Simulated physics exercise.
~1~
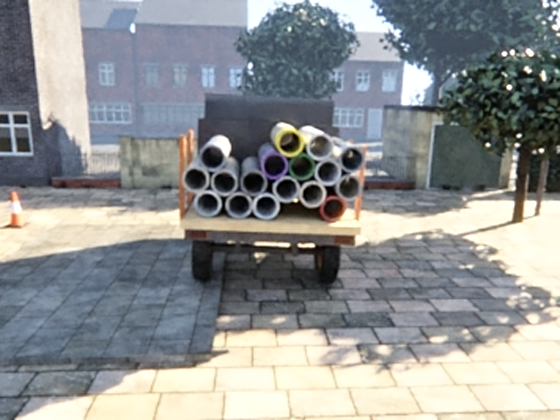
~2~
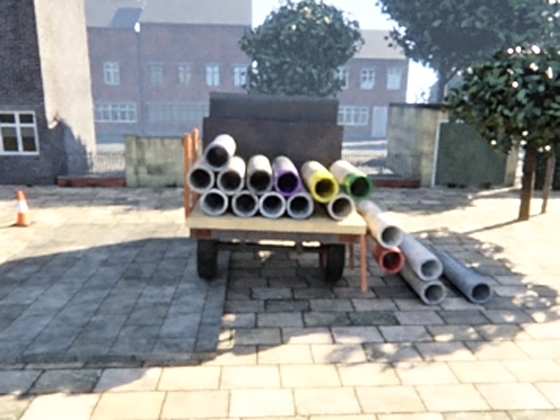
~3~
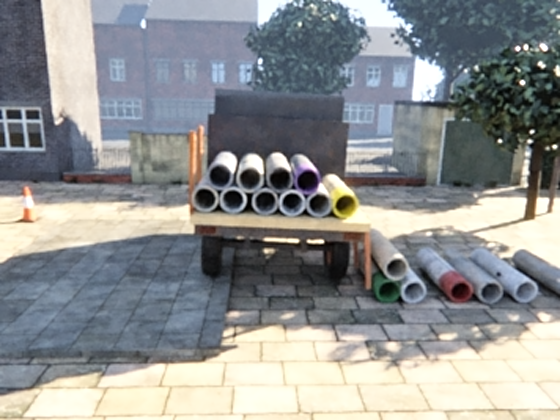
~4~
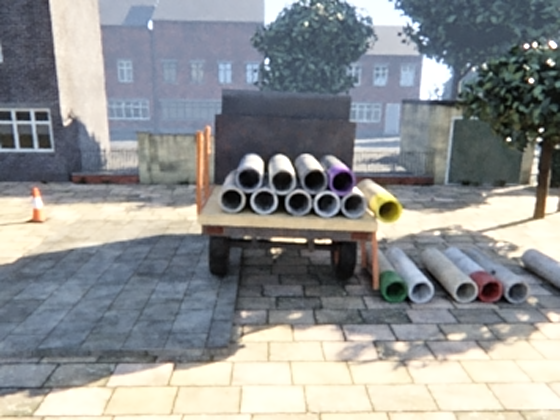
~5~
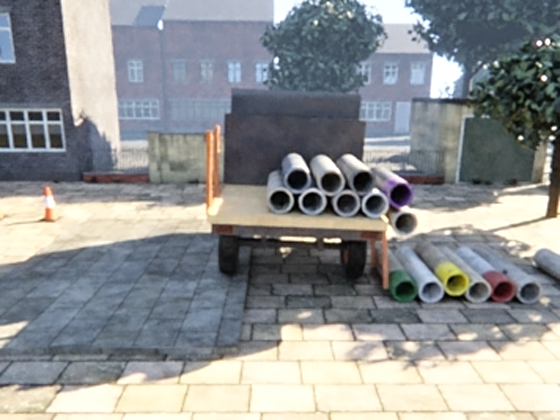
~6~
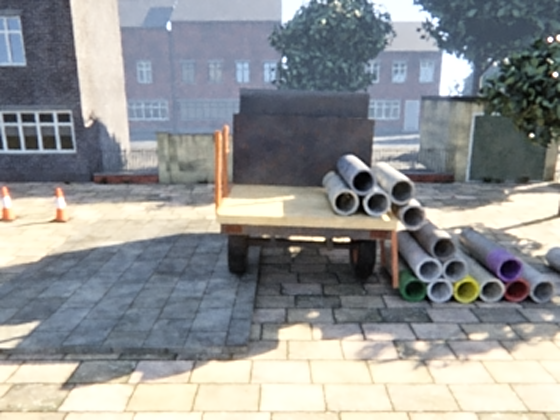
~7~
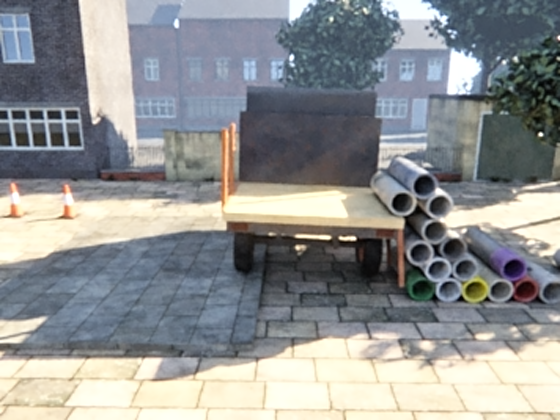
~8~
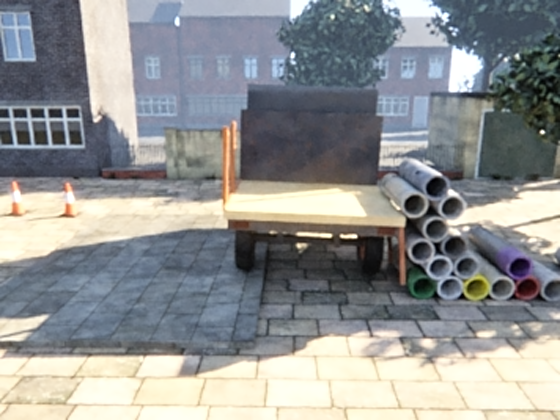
In a paved yard in front of brick buildings, concrete pipes stacked on a flatbed spilled off its right side, the red and green ones going early, then yellow and purple, until the deck was bare and the pipes lay heaped on the ground beside it.
